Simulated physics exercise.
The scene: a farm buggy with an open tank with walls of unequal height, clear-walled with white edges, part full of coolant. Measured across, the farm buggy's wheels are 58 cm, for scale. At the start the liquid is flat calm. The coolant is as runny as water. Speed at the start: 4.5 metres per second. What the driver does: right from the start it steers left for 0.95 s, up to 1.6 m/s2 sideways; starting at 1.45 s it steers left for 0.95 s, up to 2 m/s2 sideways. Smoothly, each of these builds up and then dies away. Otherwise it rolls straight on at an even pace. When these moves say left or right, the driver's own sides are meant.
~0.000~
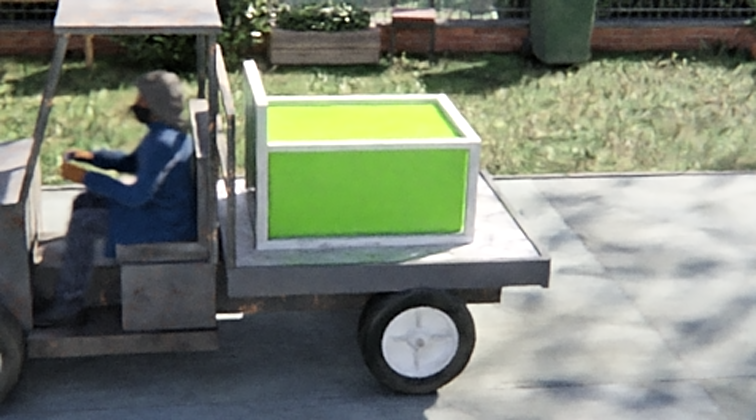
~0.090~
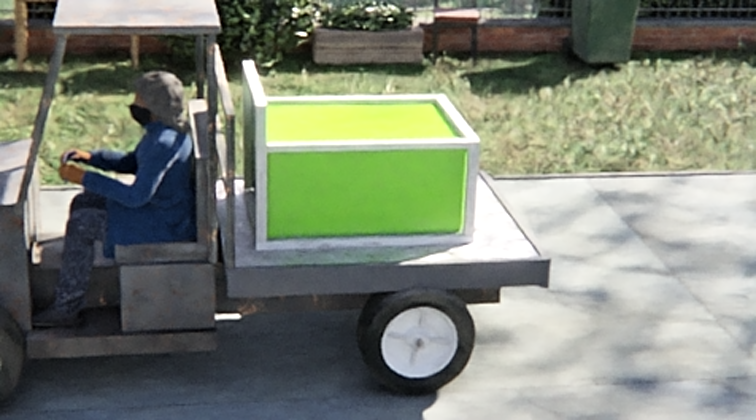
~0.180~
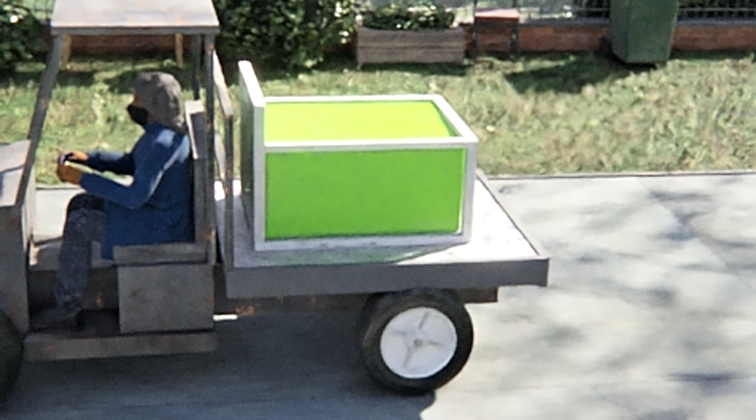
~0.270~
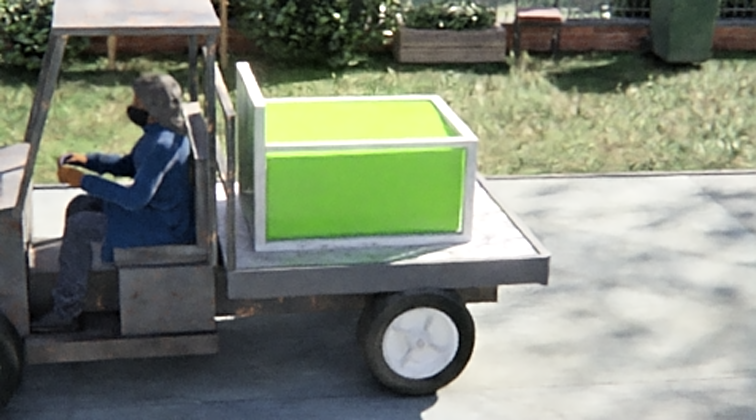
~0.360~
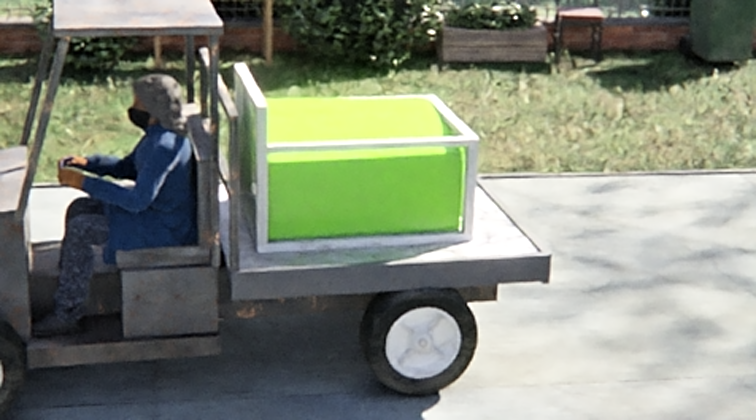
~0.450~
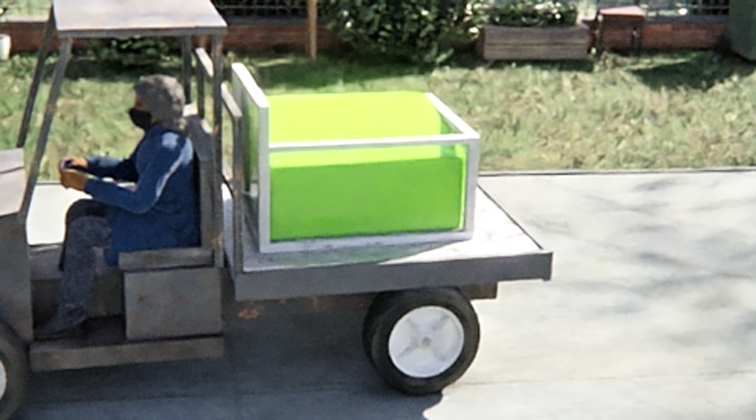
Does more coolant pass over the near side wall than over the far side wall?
No, more goes over the far side wall.
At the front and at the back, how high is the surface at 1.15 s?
I'd say some 46 centimetres in front and some 44 centimetres behind.
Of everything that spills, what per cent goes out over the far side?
Around 90 in a hundred.
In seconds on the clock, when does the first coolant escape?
The first spill comes at around 0.6 s.
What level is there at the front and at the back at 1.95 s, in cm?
Height at the front is 42 cm; height at the back is 44 cm.
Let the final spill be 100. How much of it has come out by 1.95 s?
Close to 50 in a hundred.
By 1.15 s it stands 45 cm high behind and 46 cm in front; 3 per cent has gone over the far side.
By 1.95 s it stands 43 cm high behind and 42 cm in front; 4 per cent has gone over the far side, a little elsewhere.
By 2.95 s it stands 43 cm high behind and 41 cm in front; 8 per cent has gone over the far side, a little elsewhere.
By 5.39 s 8 per cent has gone over the far side, a little elsewhere; the near side has passed 0 per cent and the far side 7.
